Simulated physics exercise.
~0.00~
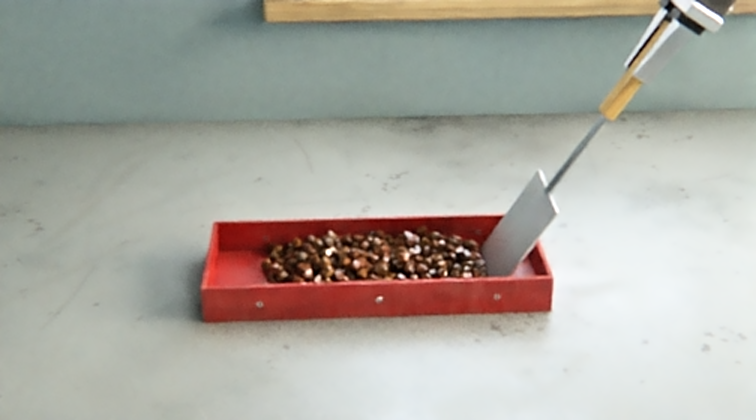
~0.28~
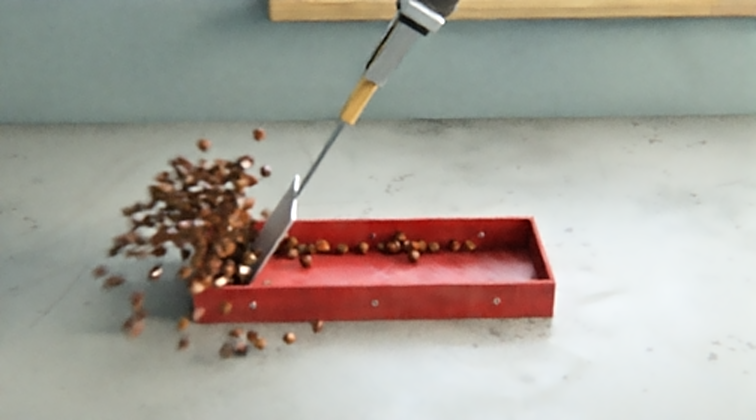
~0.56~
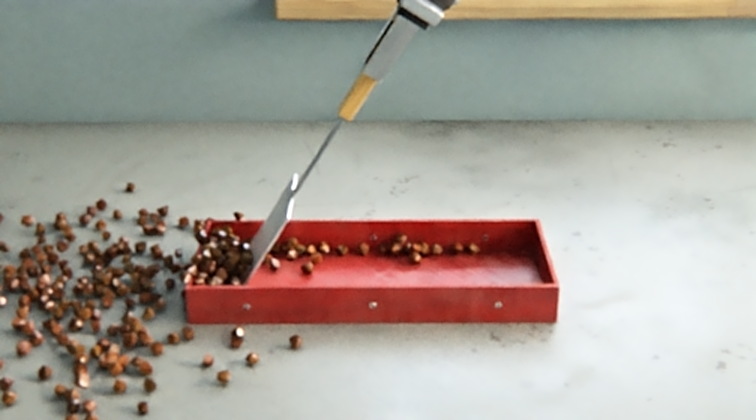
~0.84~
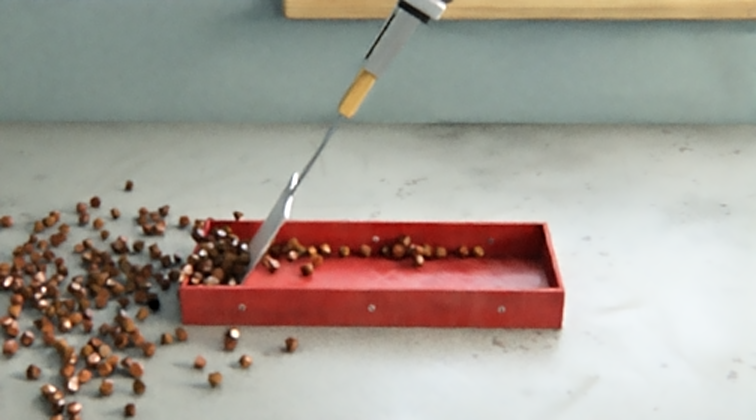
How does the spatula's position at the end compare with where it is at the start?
At the start the spatula is at the right end of the red trough, and at the end it is near the left end, beside the small pile of pellets still inside.
